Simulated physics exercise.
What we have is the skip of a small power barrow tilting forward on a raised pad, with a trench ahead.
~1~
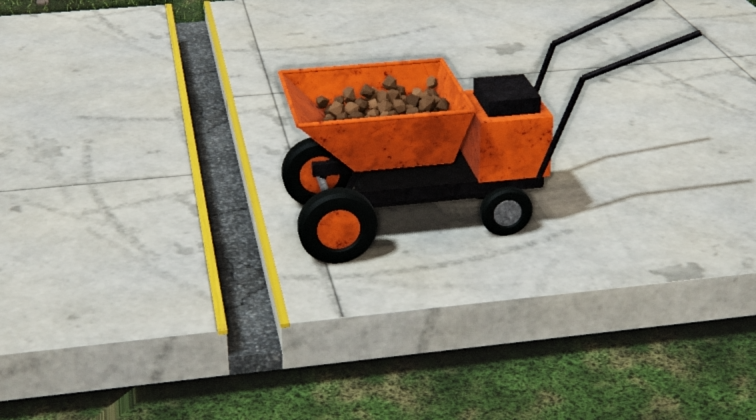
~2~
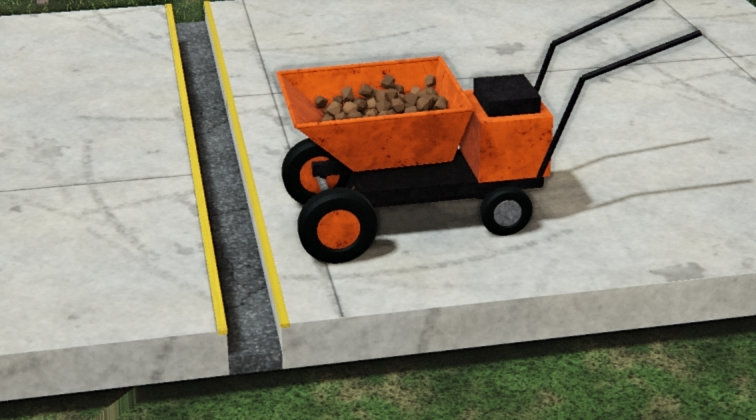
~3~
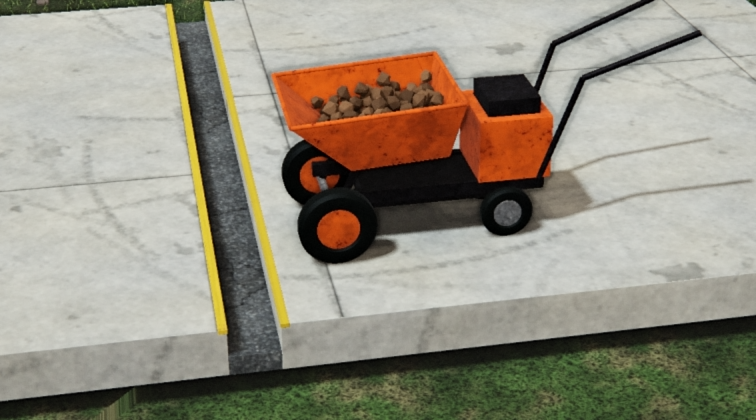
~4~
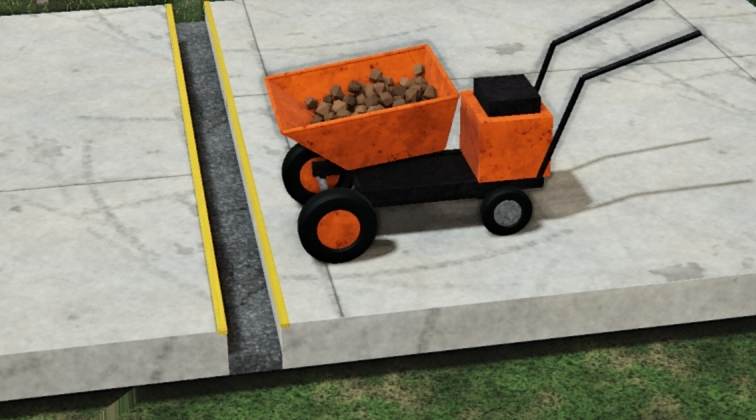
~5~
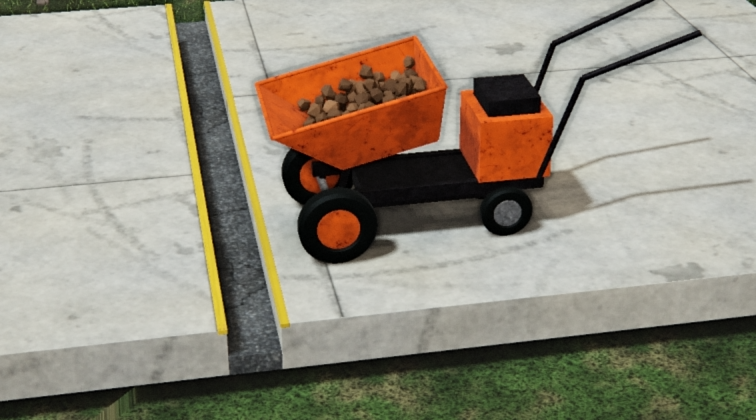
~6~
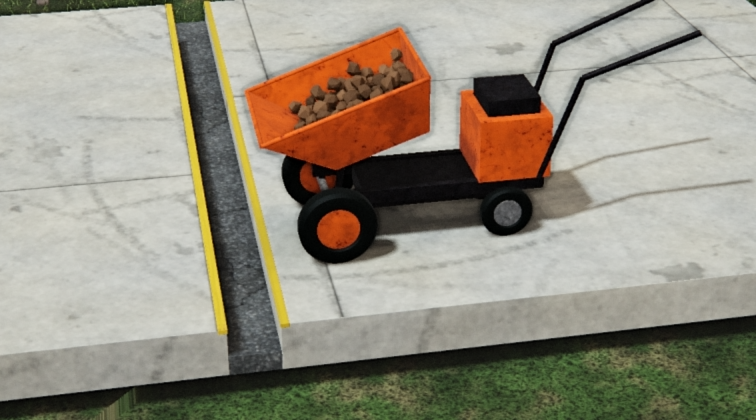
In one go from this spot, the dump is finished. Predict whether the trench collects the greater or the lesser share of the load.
The lesser share.
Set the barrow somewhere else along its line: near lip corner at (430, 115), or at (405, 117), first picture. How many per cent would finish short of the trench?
The first spot yields roughly 60 percent, the second roughly 40 percent.
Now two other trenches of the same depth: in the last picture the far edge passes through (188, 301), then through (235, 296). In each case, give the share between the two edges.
Lab note: Case 1 near 40 percent, case 2 near 0 percent.
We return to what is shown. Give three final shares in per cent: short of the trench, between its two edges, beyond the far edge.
I get 0 % short, 5 % between and 95 % beyond.
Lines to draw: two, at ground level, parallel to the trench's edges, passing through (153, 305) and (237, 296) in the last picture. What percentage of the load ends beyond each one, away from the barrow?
Estimate: 50 % and 100 %, respectively.
Soon after the last picture, skip tipped steeply; all in the skip.
A little later, skip tipped right over; about two thirds in the skip; about a quarter beyond it; a small part falling.
Later still, skip tipped right over; a small part in the skip; nearly all beyond it.
At rest, skip tipped right over; a stray few in the skip; a stray few in or heaped over the trench; nearly all beyond it.
